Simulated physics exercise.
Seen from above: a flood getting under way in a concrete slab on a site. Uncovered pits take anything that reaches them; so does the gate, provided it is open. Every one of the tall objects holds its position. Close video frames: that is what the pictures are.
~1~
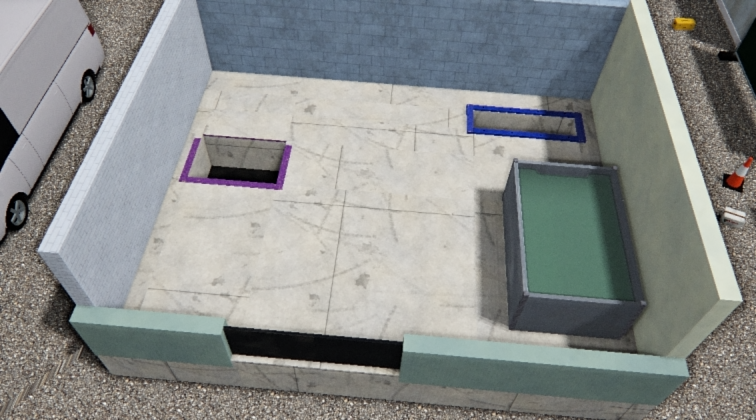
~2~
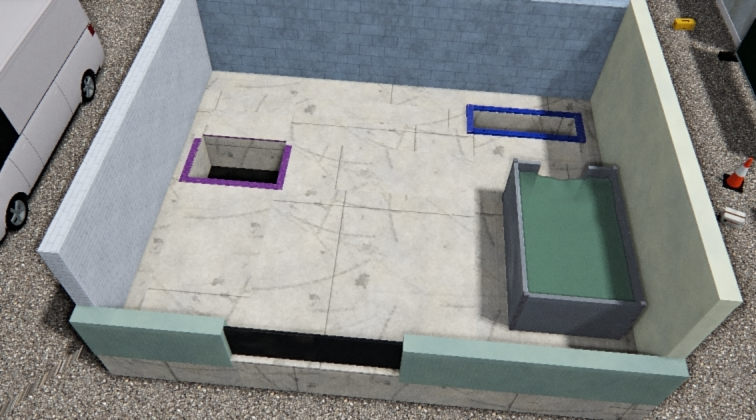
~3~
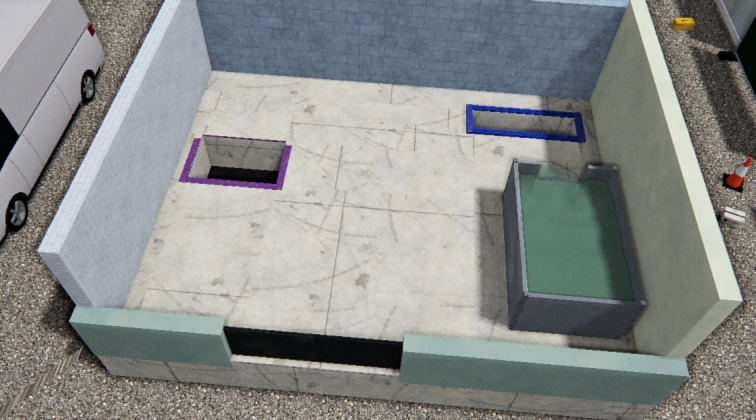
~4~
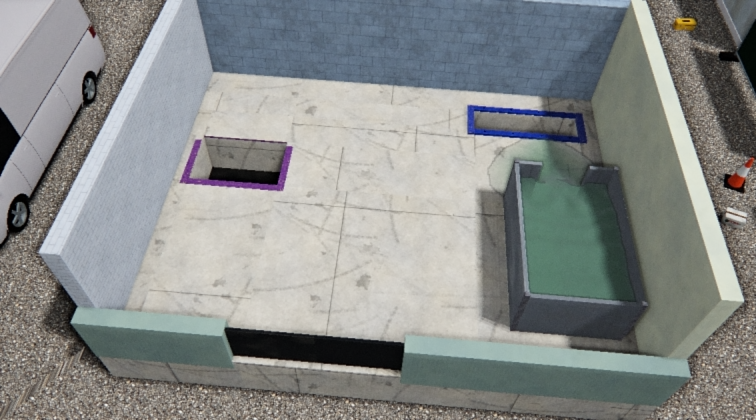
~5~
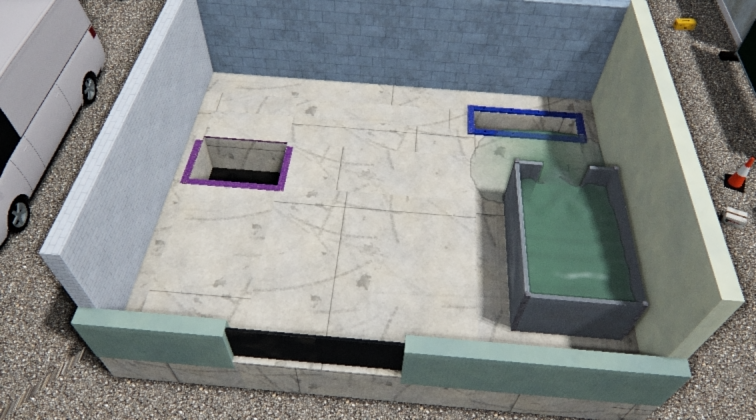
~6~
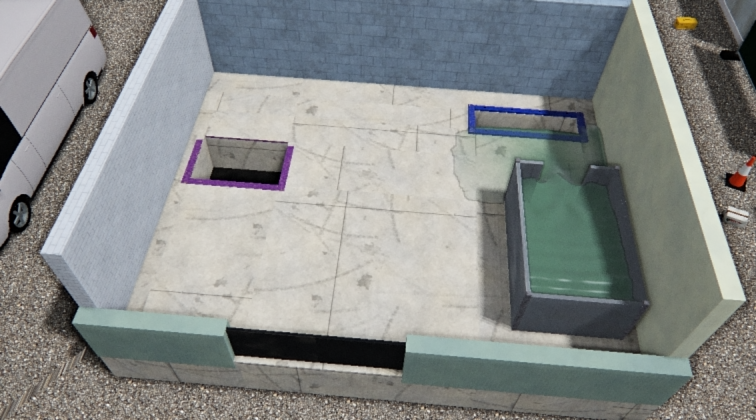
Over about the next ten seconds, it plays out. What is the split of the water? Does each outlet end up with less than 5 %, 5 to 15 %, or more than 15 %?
Result: The gate will capture a light share below five per cent; the purple pit will capture a medium share of five to fifteen per cent; the blue pit will capture a heavy share beyond fifteen per cent.
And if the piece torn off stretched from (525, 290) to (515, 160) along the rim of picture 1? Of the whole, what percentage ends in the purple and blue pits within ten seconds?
Approximately, purple takes 50 % and blue takes 0 %.
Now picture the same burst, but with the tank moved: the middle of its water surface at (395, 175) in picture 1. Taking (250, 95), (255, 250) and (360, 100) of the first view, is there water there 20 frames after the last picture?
Going through the three spots, I'd say swamped, high and dry, swamped.
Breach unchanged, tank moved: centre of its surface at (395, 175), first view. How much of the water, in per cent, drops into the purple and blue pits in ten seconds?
Tally in per cent - purple pit 25; blue pit 20.
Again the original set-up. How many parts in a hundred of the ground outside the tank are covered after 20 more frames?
Around 30 percent, give or take.
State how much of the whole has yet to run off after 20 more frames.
I'd say around 66 per cent.
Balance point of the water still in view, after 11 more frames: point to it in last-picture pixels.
The balance point is around (544, 225).
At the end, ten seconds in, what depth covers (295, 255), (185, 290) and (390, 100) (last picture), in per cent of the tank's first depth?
Approx. values, in order: 0 %, 0 %, 2 %.
A moment on, water covers 15 % of the floor; the gate 0 %, the purple pit 0 %, the blue pit 11 %.
Next, water covers 25 % of the floor; the gate 0 %, the purple pit 0 %, the blue pit 22 %.
Then, water covers 30 % of the floor; the gate 0 %, the purple pit 0 %, the blue pit 34 %.
Later, water covers 40 % of the floor; the gate 0 %, the purple pit 3 %, the blue pit 47 %.
In the end, water covers 50 % of the floor; the gate 0 %, the purple pit 9 %, the blue pit 53 %.
